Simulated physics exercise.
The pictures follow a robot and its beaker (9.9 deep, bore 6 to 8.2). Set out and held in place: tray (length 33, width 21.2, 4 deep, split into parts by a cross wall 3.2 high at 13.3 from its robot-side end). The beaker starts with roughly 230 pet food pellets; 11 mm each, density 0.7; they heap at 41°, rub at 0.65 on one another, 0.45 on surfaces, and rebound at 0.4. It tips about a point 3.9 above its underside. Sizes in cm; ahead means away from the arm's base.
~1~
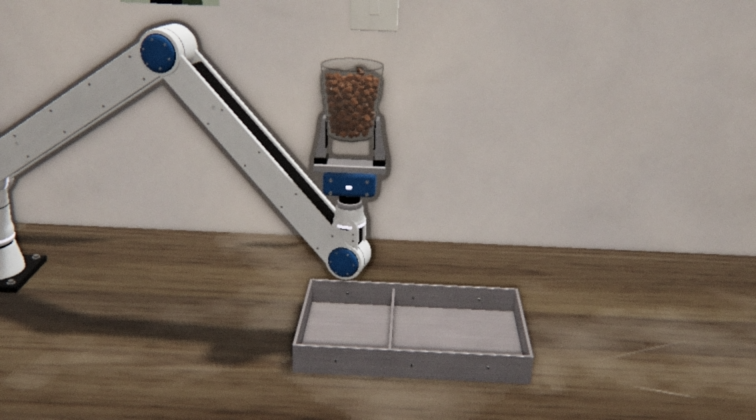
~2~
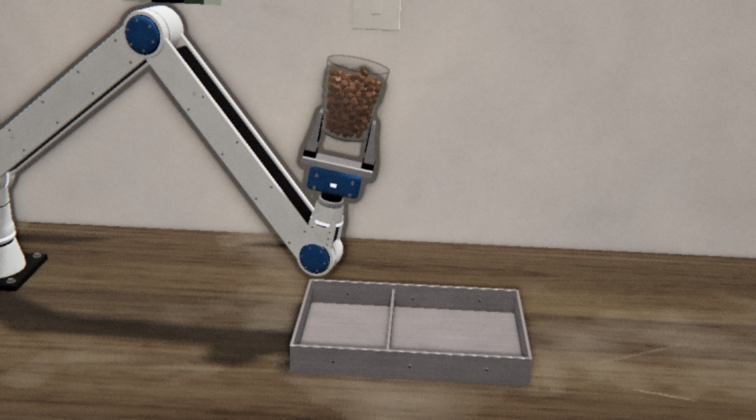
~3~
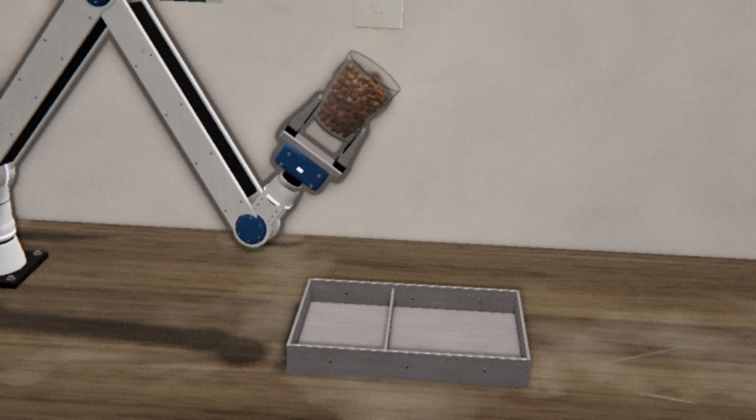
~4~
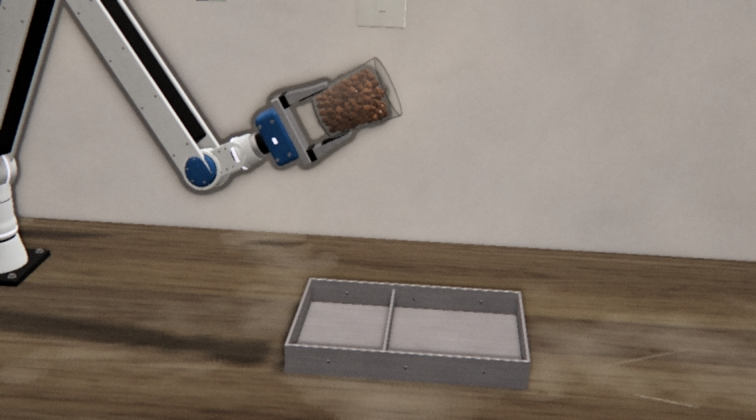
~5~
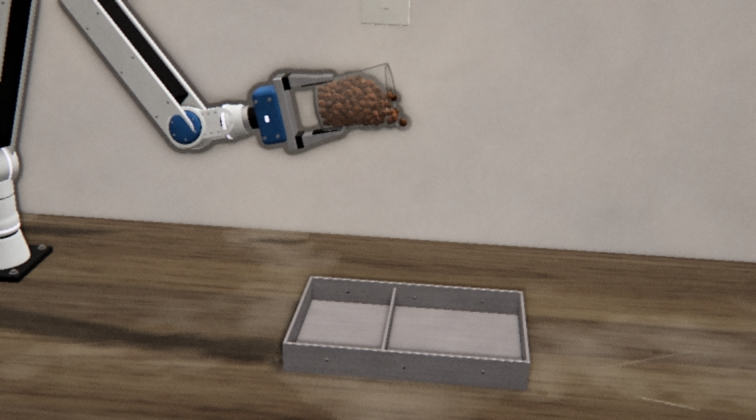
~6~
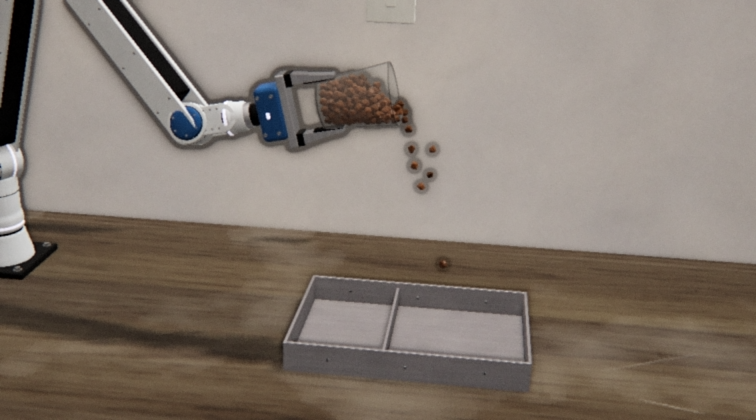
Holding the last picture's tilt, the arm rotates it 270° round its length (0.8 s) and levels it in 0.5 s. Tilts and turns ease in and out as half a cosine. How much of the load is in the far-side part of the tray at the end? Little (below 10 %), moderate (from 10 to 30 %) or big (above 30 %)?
Answer: Moderate; from 10 to 30 % of the pet food pellets finish in the far-side part of the tray.
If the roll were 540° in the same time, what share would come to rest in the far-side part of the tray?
It would be near 20 per cent.
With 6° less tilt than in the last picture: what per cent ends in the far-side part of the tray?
About 10 per cent.
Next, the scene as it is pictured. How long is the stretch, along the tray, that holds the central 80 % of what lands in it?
Roughly 12 cm.
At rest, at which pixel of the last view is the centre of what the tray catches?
Near (445, 333).
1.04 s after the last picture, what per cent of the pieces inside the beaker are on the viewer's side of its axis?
Roughly 45 per cent.
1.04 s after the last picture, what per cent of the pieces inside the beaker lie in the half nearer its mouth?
About 40 per cent.
Then, 0.52 s after the last picture, tipped 78°, highest piece 39 above the table; 206 in the beaker, 14 in the far-side part, 10 in flight or on a rim.
Then, 1.04 s after the last picture, tipped 41°, highest piece 40 above the table; 183 in the beaker, 41 in the far-side part, 6 in flight or on a rim.
Then, 1.50 s after the last picture, upright, highest piece 42 above the table; 183 in the beaker, 46 in the far-side part, 1 in the robot-side part.
Then, 2.20 s after the last picture, upright, highest piece 42 above the table; 183 in the beaker, 46 in the far-side part, 1 in the robot-side part.
Final count, 183 in the beaker, 46 in the far-side part, 1 in the robot-side part. That is 20 % in the far-side part of the tray.
